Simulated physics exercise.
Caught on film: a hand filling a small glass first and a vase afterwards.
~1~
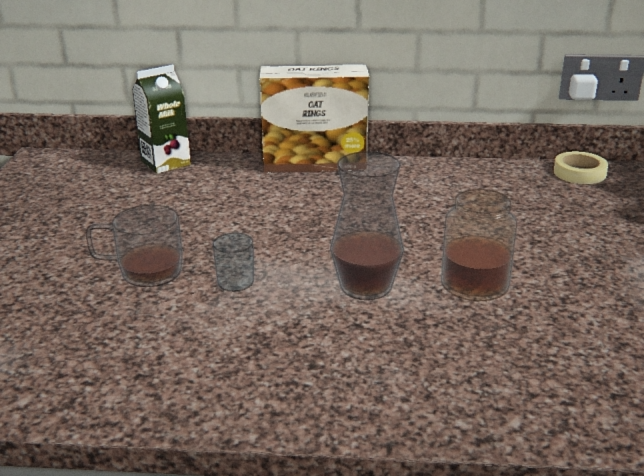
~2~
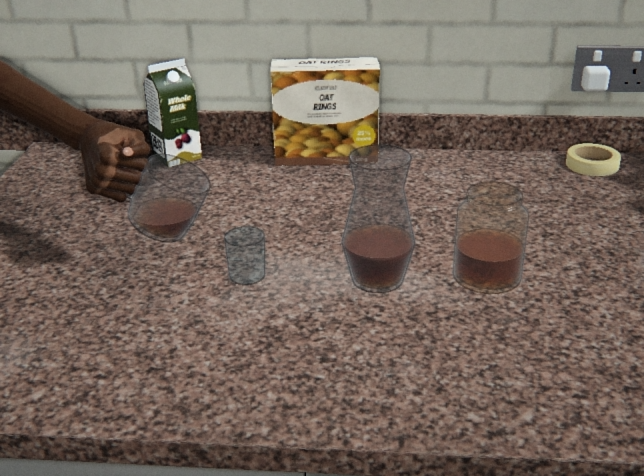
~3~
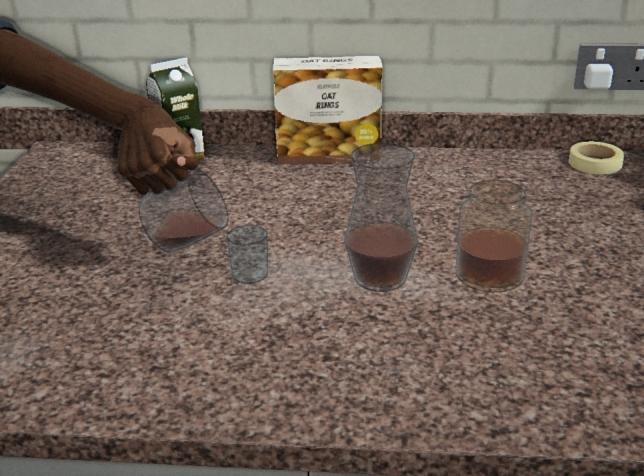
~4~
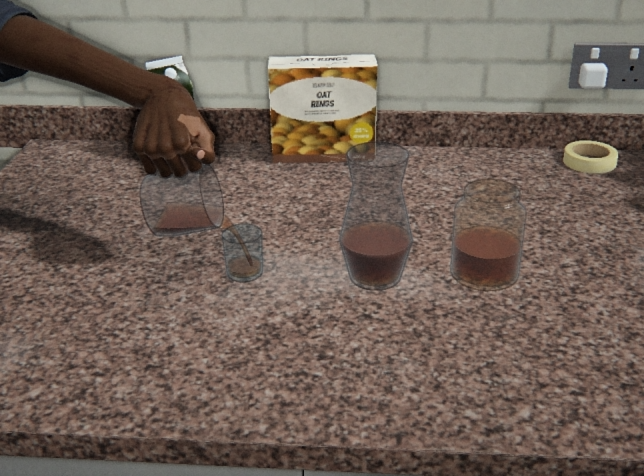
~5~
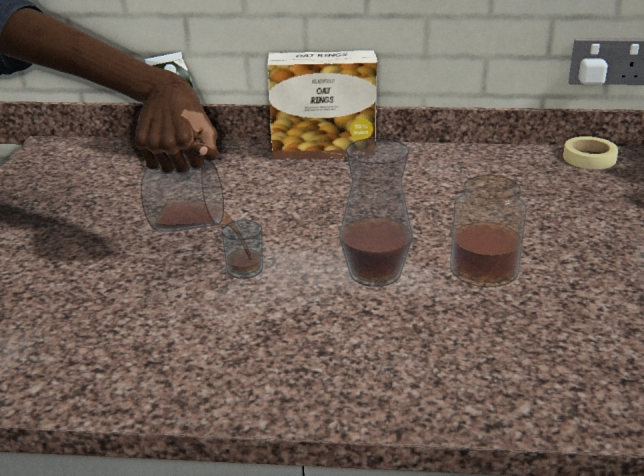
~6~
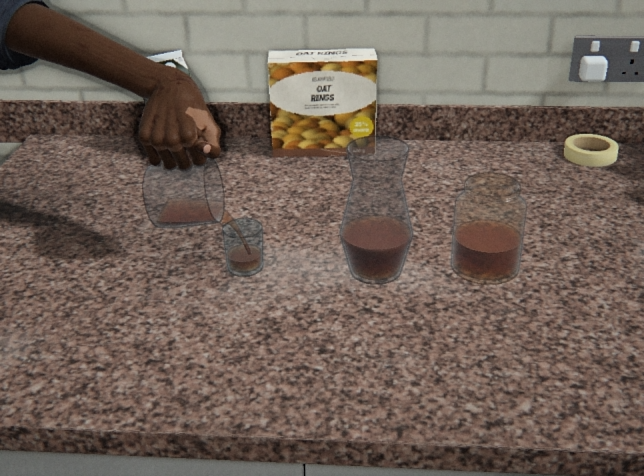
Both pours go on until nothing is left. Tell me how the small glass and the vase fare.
The small glass takes it all and the vase takes it all.
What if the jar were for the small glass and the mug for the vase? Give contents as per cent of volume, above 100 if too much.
First 250 %, second 40 %.
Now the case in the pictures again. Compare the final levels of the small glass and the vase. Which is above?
In the right one.
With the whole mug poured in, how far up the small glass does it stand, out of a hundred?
Some 75 per cent.
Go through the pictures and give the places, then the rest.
The first picture shows before the pour; mug (148, 244) about a quarter full; jar (479, 241) about a third full; small glass (234, 260) empty; vase (367, 225) about a third full.
In the second picture, the mug is on its way; mug (169, 197) tipped 25° with all of its load; small glass (246, 254) empty.
The third picture shows the iced tea nears the lip; mug (185, 211) tipped 60° with all of its load; small glass (248, 252) empty.
The fourth picture shows pouring; mug (185, 200) tipped 75° with nearly all of its load; small glass nearly empty, surface at (244, 264).
The fifth picture shows pouring; mug (186, 196) tipped 80° with about three quarters of its load; vase (376, 212) about a third full.
The sixth picture shows pouring; mug (187, 193) tipped 80° with about two thirds of its load; jar about a third full, surface at (488, 236); small glass about a quarter full, surface at (244, 254); vase about a third full, surface at (376, 232).
A moment on, the small glass is about half full.
Further on, the small glass is about three quarters full.
When it is over, the small glass is about three quarters full; the vase is about two thirds full.
